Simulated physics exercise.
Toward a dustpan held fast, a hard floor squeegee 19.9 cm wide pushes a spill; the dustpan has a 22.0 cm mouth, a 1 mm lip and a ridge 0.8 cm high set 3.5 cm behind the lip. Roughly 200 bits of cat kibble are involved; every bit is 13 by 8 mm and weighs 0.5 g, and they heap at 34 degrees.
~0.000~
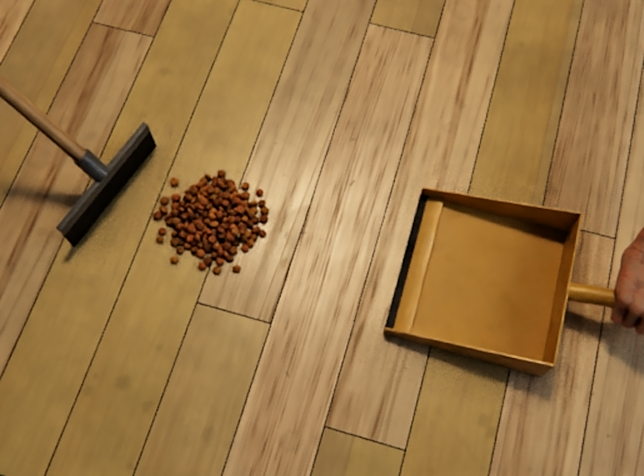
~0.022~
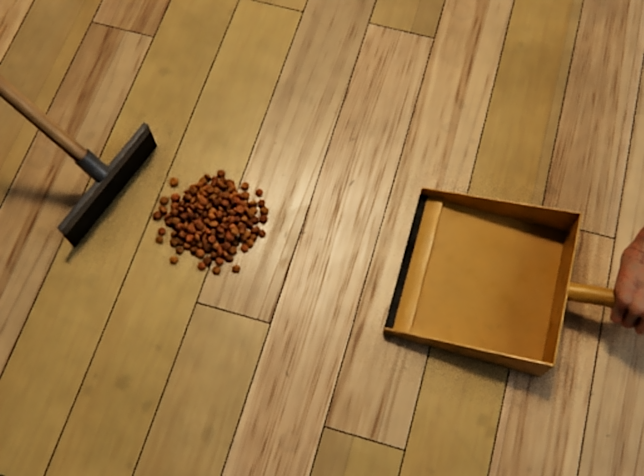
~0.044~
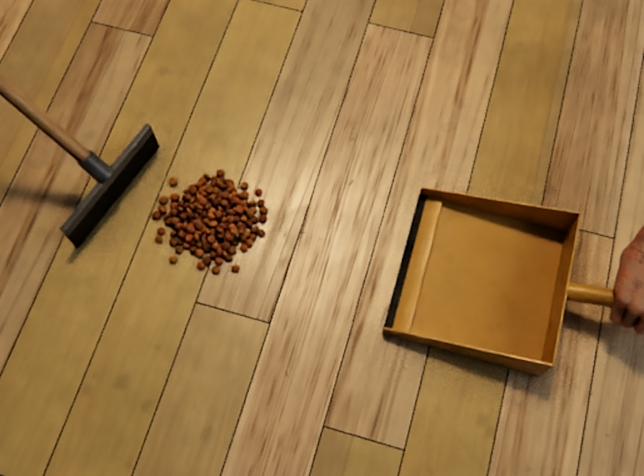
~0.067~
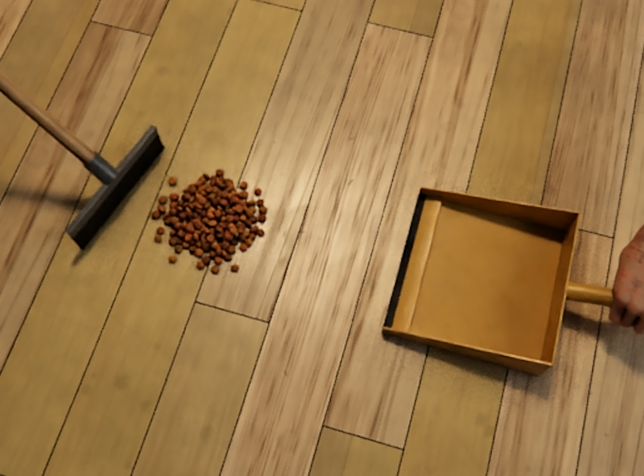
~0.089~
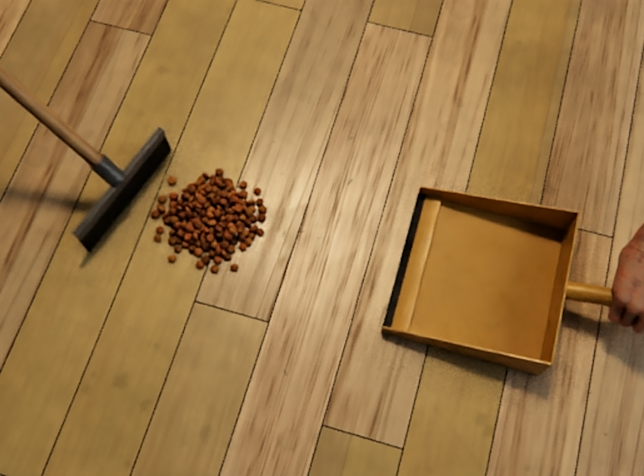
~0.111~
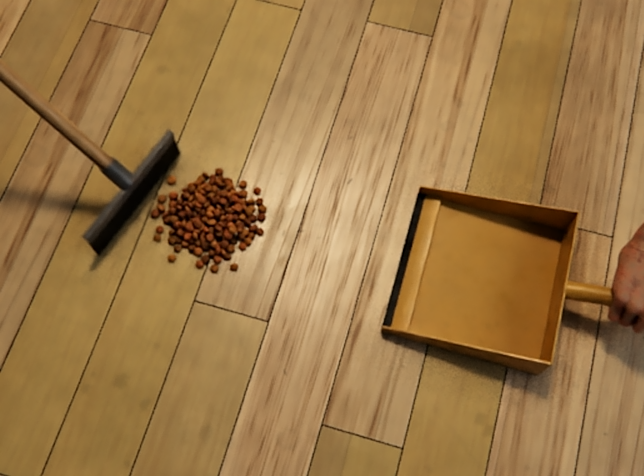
On a wooden plank floor, a dark squeegee slid slowly a short way right, up to the near edge of a small heap of brown kibble, while a hand held a tan dustpan still on the right.
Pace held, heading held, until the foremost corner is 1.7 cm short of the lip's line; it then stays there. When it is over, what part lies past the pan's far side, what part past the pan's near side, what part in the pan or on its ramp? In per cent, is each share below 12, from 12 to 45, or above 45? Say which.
In order: Past the pan's far side: A tiny portion, past the pan's near side: A sizeable portion, in the pan or on its ramp: A sizeable portion.
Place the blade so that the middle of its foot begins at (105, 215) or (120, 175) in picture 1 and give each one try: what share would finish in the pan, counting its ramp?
25 and 20 per cent, roughly.
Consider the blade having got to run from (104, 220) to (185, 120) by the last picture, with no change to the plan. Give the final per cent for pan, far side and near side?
Final per cent - pan 0, far 10, near 0.
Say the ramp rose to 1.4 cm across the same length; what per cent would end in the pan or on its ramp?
Estimate with the new ramp: Some 25 in a hundred.
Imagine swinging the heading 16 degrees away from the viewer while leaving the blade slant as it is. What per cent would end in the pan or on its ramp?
I'd put it at close to 10 percent.
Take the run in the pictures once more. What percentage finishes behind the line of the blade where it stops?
Estimate: Around 10 %.
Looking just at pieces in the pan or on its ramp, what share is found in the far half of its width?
Some 20 per cent.
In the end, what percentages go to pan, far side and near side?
The far side gets 0, the near side 20 and the pan 25.
After 0.35 s, middle of the blade 22 cm from the lip; 0 % over the lip, far side 0 %, near side 5 %.
After 0.51 s, middle of the blade 10 cm from the lip; 0 % over the lip, far side 0 %, near side 15 %.
Then, at 0.79 s, middle of the blade 4 cm from the lip; 25 % over the lip, far side 0 %, near side 20 %.
By 1.3 s all is still; far side 0 %, near side 20 %, pan 25 %, in front of the lip or behind the blade 50 %.
